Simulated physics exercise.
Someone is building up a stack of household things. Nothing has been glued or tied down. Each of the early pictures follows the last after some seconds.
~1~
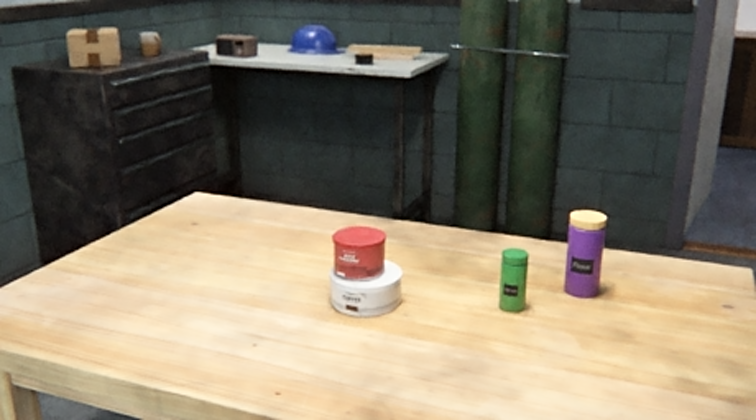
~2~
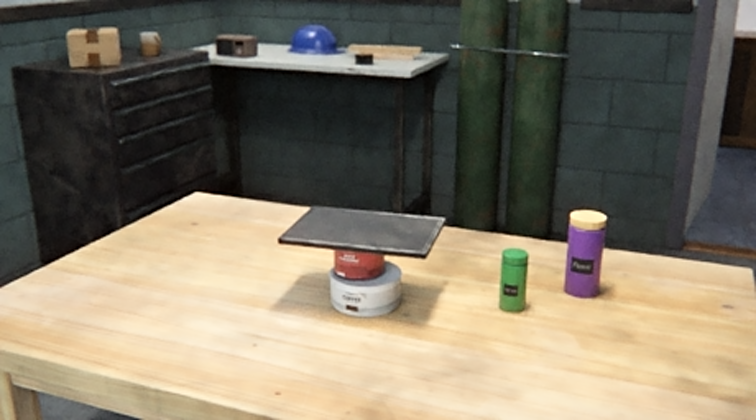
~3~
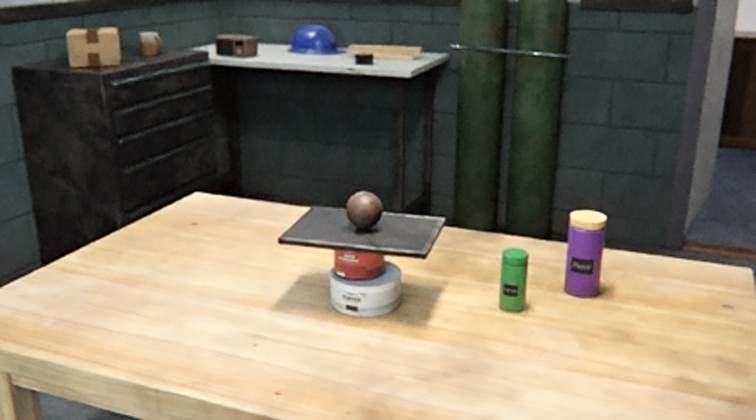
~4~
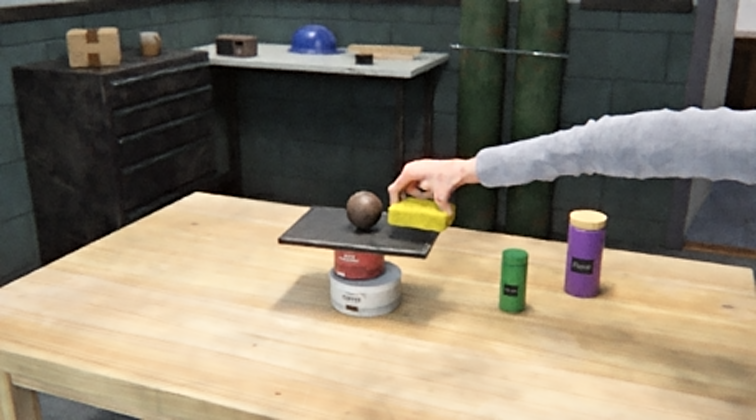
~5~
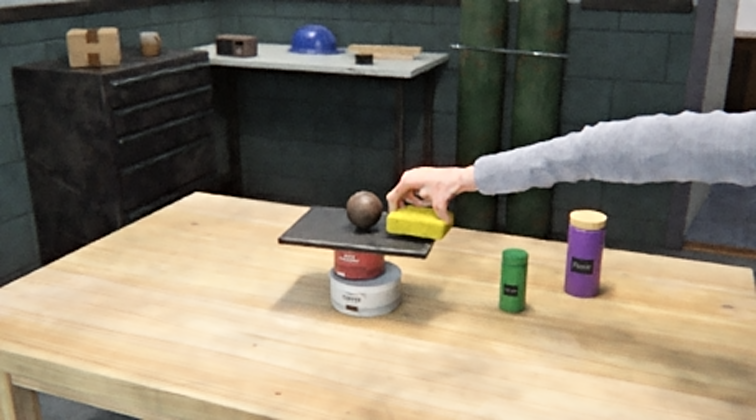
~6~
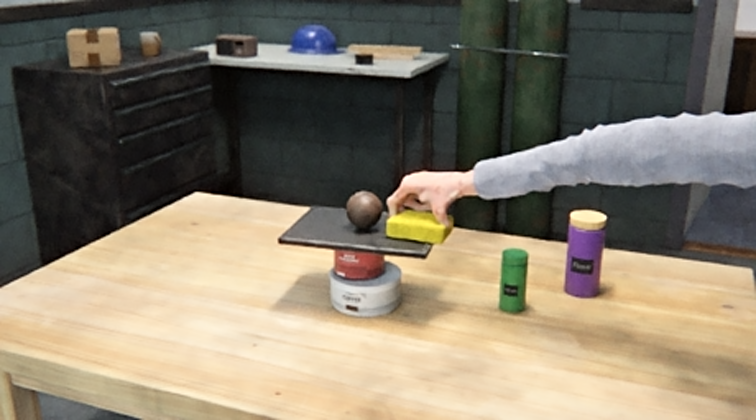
The clip opens on a wooden table with a red container stacked on a white tub, beside a green jar and a purple jar. A black tray appears on top, then a dark brown ball on it. A hand reaches in from the right and lowers a yellow sponge onto the tray's right side, keeping hold.
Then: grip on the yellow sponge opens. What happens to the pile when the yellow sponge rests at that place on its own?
Honestly, the pile stays standing just fine.
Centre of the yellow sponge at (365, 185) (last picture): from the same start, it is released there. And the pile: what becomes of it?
What happens next is that it tips over.
Then, 0.70 s on from there, things are still on the move.
Then, 1.60 s on from there, no change.
Then, 2.50 s on from there, yellow sponge resting near (420, 227).
In the end, all 7 unmoved. At the end, from the last picture's camera, yellow sponge near (420, 227). The pile keeps its balance.
